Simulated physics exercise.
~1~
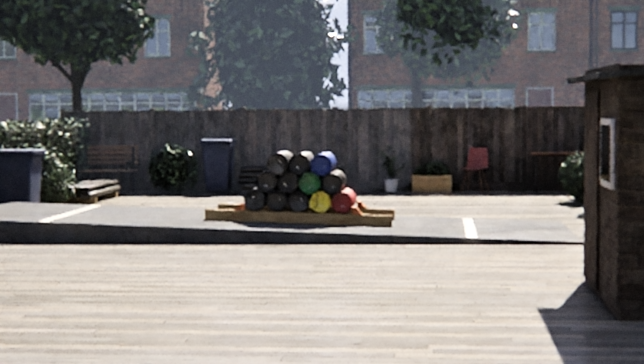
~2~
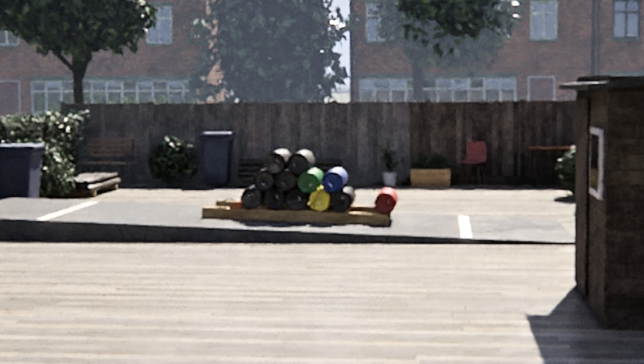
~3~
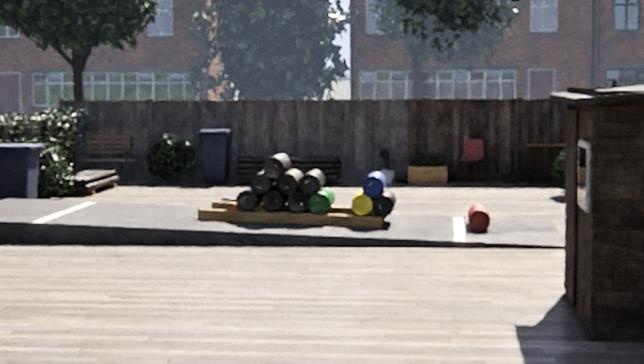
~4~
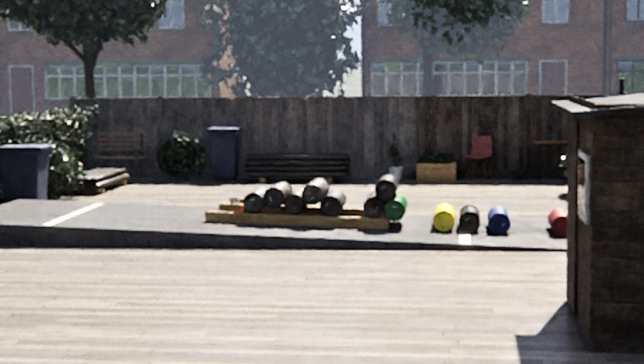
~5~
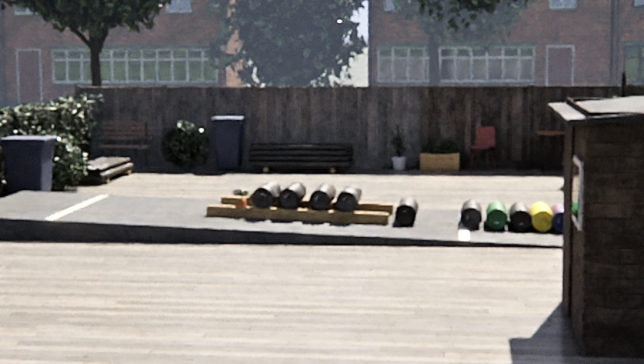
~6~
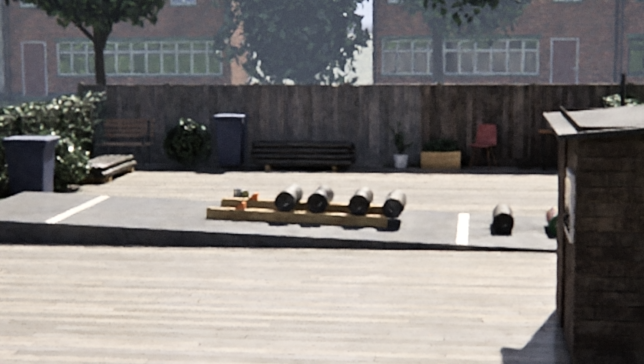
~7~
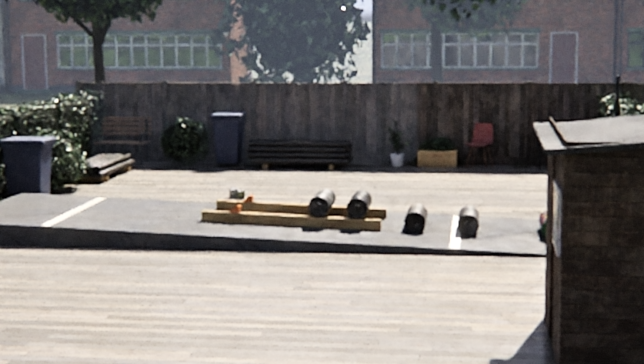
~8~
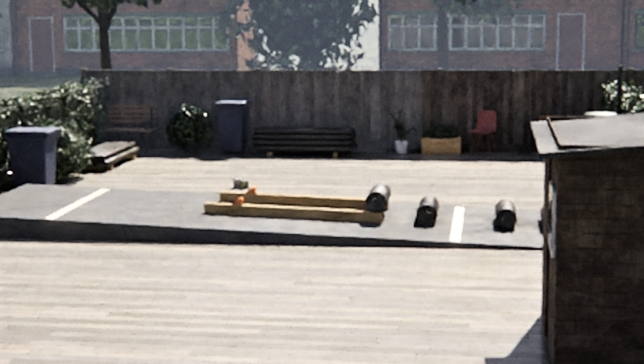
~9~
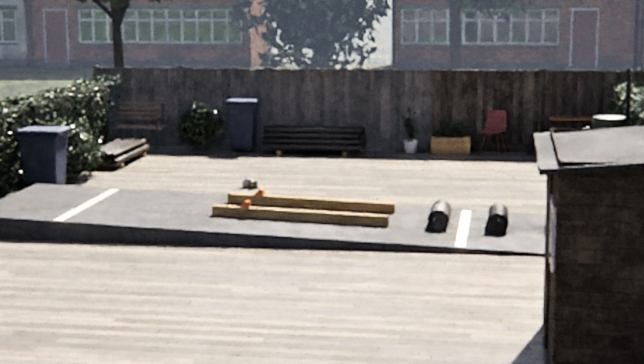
Sunny fenced yard, stacked dark and coloured cylinders collapsing and rolling right off wooden beams, leaving two dark ones beside a white line.
